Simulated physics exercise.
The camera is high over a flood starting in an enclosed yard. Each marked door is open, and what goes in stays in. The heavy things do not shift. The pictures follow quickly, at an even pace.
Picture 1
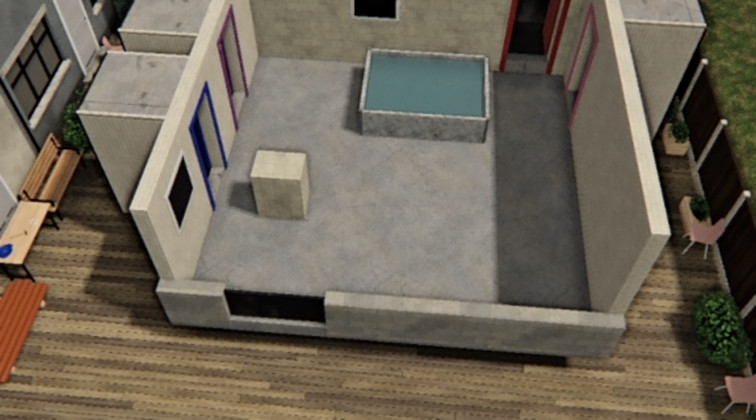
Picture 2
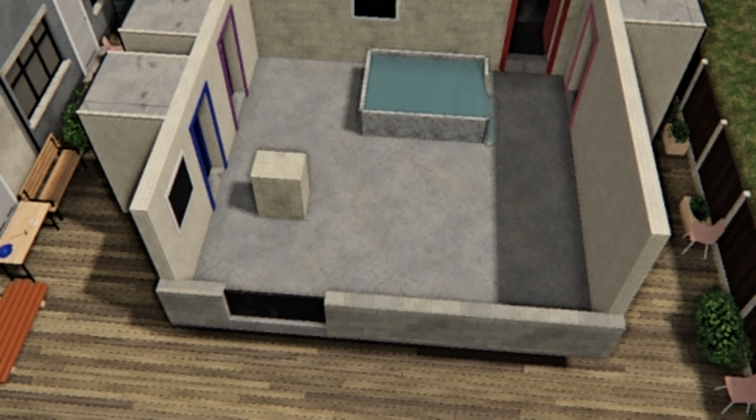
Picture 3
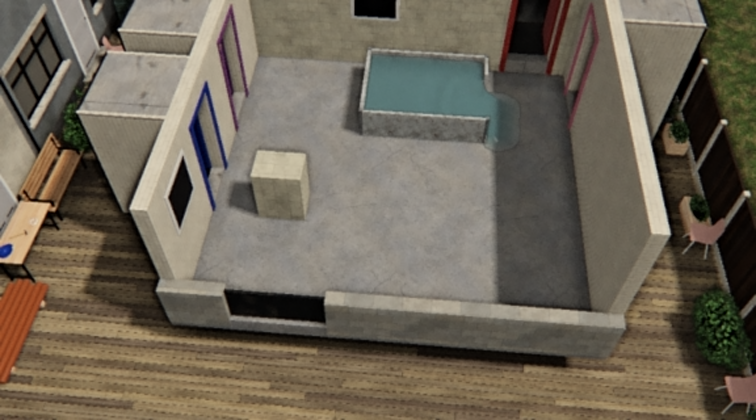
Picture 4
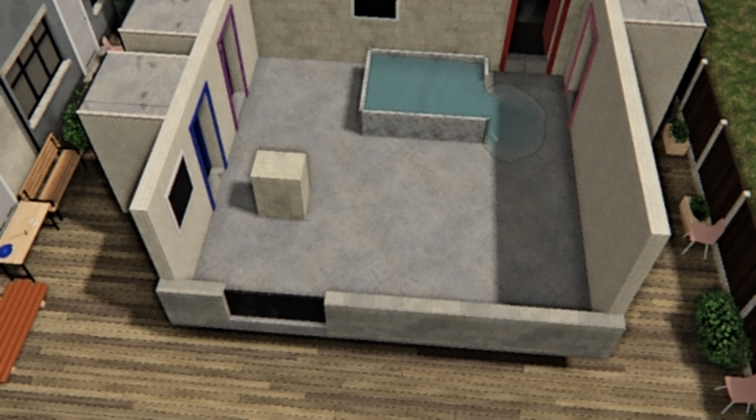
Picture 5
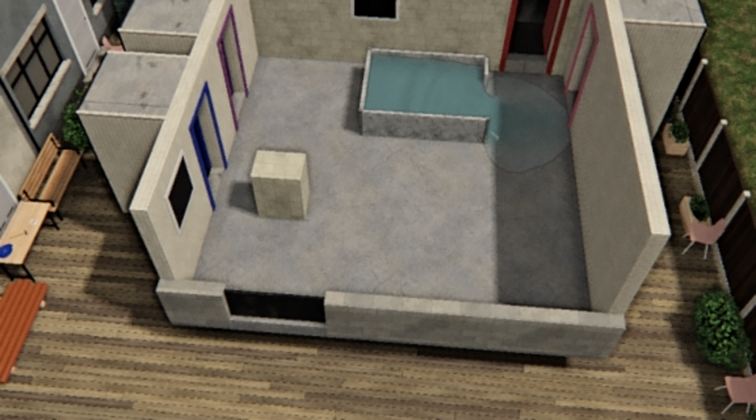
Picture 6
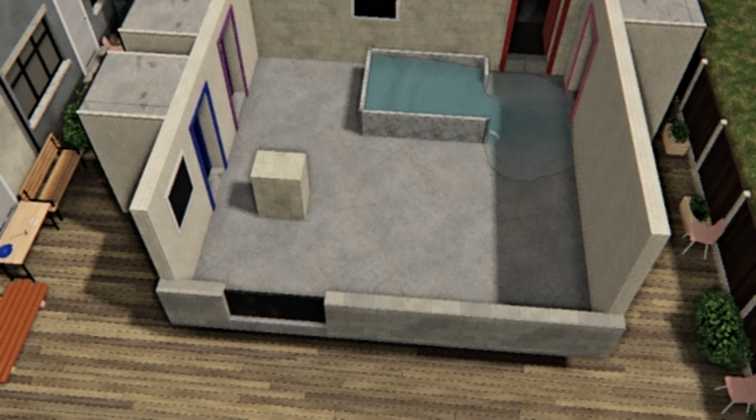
Water pouring from the right side of a raised tank and spreading across the grey floor of a walled yard.
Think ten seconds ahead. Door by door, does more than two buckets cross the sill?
The blue door stays under that; the red door stays under that; the pink door takes more than that; the purple door stays under that.
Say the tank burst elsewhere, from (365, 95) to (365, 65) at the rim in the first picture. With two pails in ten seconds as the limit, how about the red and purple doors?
My reading: Red holds; purple lets more in.
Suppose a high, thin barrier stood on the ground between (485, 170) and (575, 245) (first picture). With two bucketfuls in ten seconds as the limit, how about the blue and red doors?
The blue one keeps below it; the red one holds.
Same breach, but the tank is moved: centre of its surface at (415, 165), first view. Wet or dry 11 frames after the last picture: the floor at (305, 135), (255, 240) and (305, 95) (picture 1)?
In turn: Clear, clear, free of water.
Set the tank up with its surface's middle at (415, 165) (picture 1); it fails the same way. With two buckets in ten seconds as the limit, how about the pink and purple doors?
My reading: The pink one is under, the purple one is under.
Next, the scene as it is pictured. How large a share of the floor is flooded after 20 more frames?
I make it 35 per cent.
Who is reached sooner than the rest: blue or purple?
The purple door.
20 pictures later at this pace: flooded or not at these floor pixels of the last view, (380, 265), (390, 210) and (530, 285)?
In that order: Clear, clear, awash.
A moment on, water covers 15 % of the floor; the blue door not reached, the red door wet at the sill, nothing in, the pink door over two buckets in, the purple door not reached.
Next, water covers 20 % of the floor; the blue door not reached, the red door wet at the sill, nothing in, the pink door far over two buckets in, the purple door not reached.
Then, water covers 35 % of the floor; the blue door not reached, the red door wet at the sill, nothing in, the pink door far over two buckets in, the purple door not reached.
Later, water covers 60 % of the floor; the blue door not reached, the red door wet at the sill, nothing in, the pink door far over two buckets in, the purple door wet at the sill, nothing in.
In the end, water covers 85 % of the floor; the blue door wet at the sill, nothing in, the red door wet at the sill, nothing in, the pink door far over two buckets in, the purple door wet at the sill, nothing in.
